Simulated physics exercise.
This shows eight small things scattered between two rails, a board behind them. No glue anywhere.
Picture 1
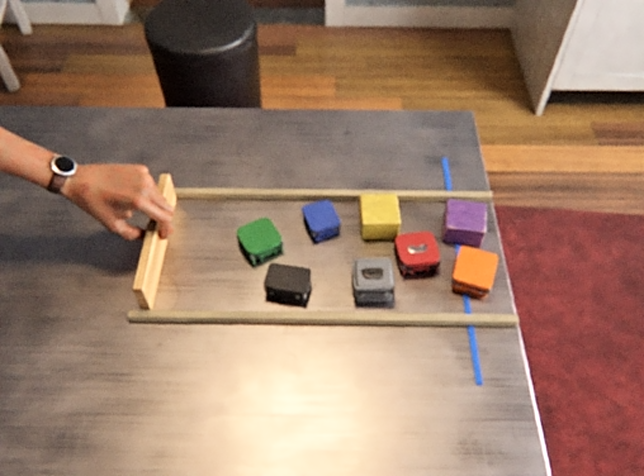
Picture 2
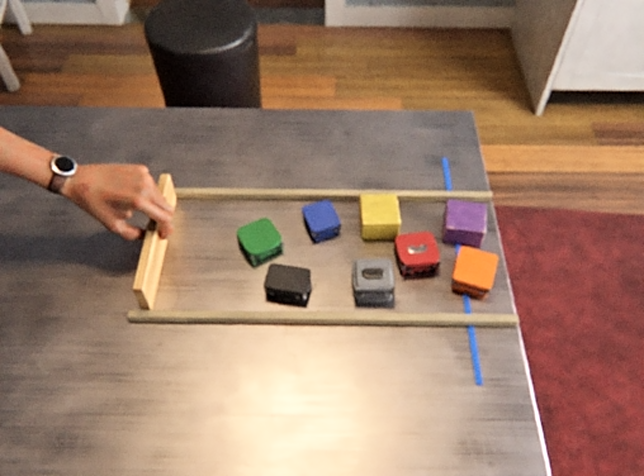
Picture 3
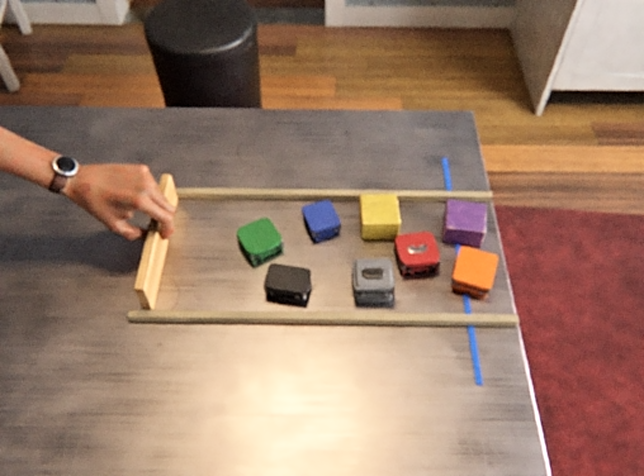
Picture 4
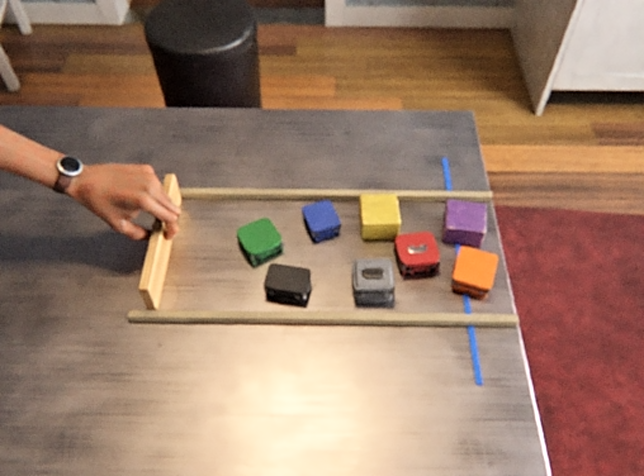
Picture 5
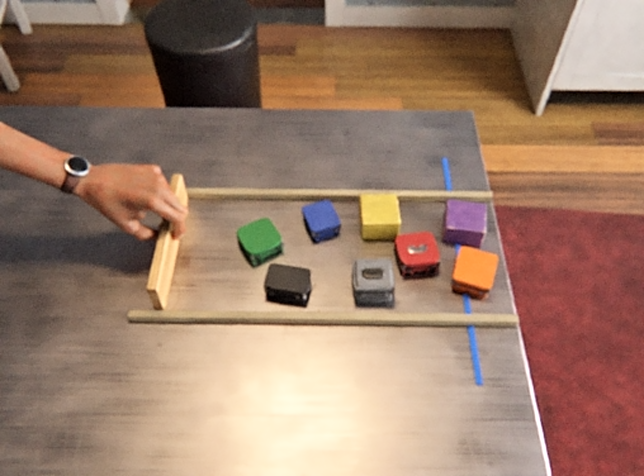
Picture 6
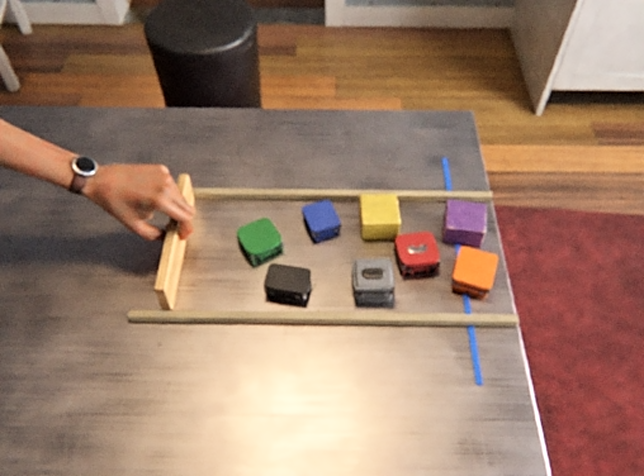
A hand slid a wooden board slowly a short way to the right between two rails on a table, while the eight colorful little blocks and cases scattered in front of it stayed still.
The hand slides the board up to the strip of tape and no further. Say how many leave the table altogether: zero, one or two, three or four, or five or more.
Here the number that fall off is five or more.
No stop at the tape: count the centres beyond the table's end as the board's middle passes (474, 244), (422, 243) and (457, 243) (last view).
It would be 5, 2 and 5.
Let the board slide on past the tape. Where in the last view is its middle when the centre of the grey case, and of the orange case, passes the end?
For the grey case at (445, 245), for the orange case at (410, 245).
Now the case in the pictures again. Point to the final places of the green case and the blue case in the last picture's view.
The green case at (479, 252), the blue case at (471, 213).
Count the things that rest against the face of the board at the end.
In contact: 3.
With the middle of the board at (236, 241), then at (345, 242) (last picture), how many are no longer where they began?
At the one place 1, at the other 6.
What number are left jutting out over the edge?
The number is 0.
A little later, none off yet; orange case at rest near (474, 273); purple block at rest near (464, 223); red case at rest near (416, 254).
When it is over, the number that fall off is five or more; down, grey case, yellow block, red case, purple block and orange case.
